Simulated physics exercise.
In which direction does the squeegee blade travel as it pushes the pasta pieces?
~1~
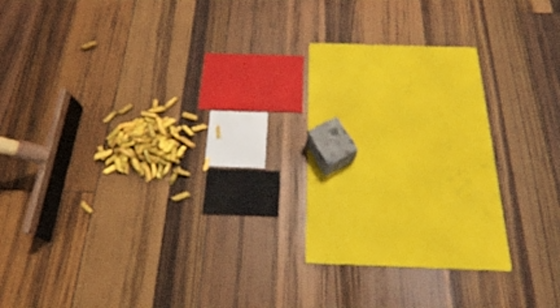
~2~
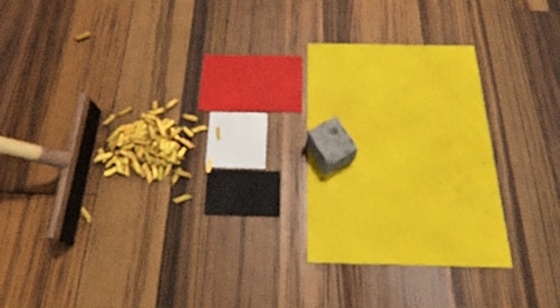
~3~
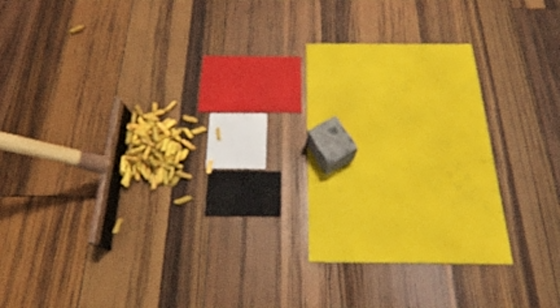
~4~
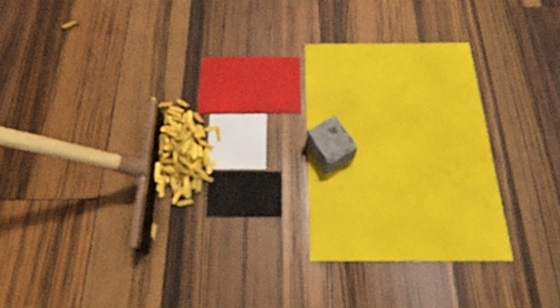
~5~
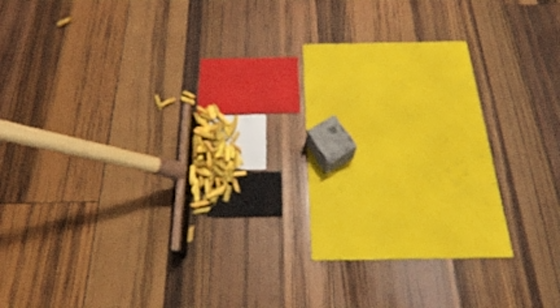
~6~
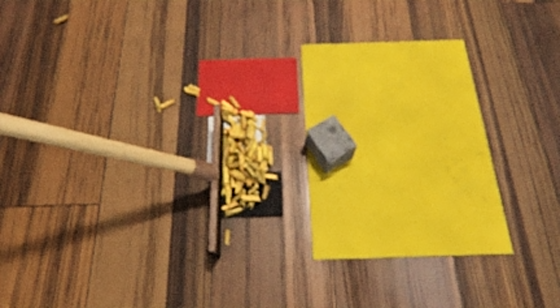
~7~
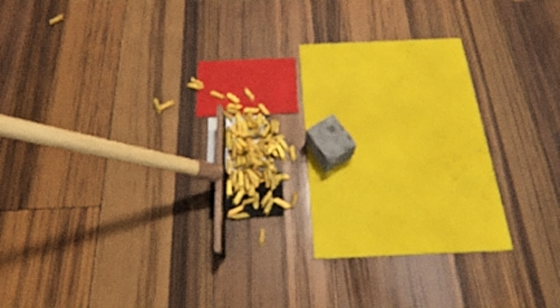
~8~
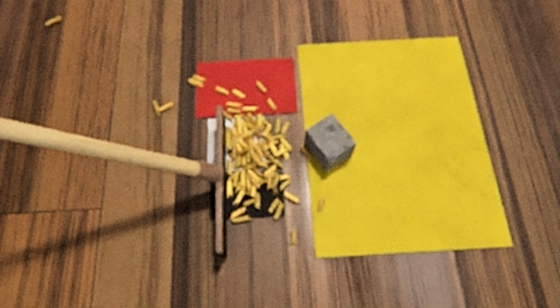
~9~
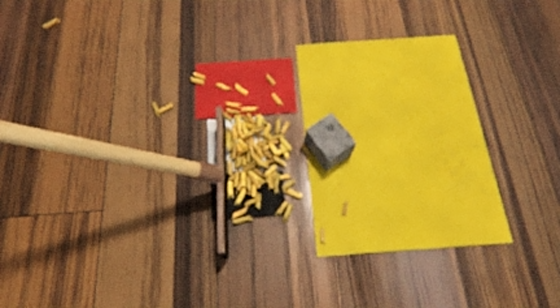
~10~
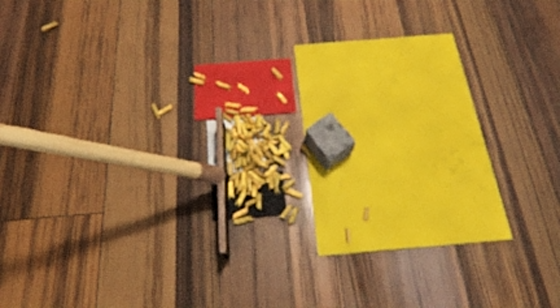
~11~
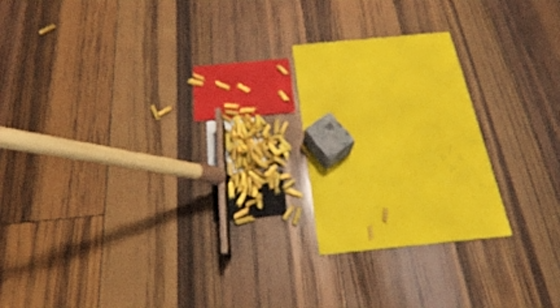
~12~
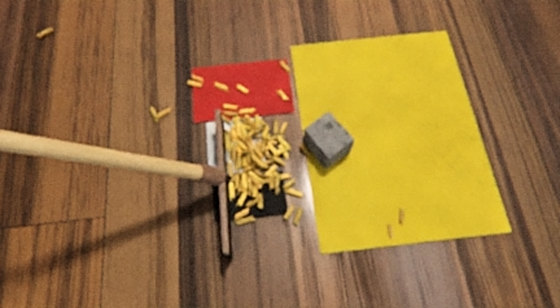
The blade travels to the right, moving from the left side of the view towards the coloured sheets before it stops.
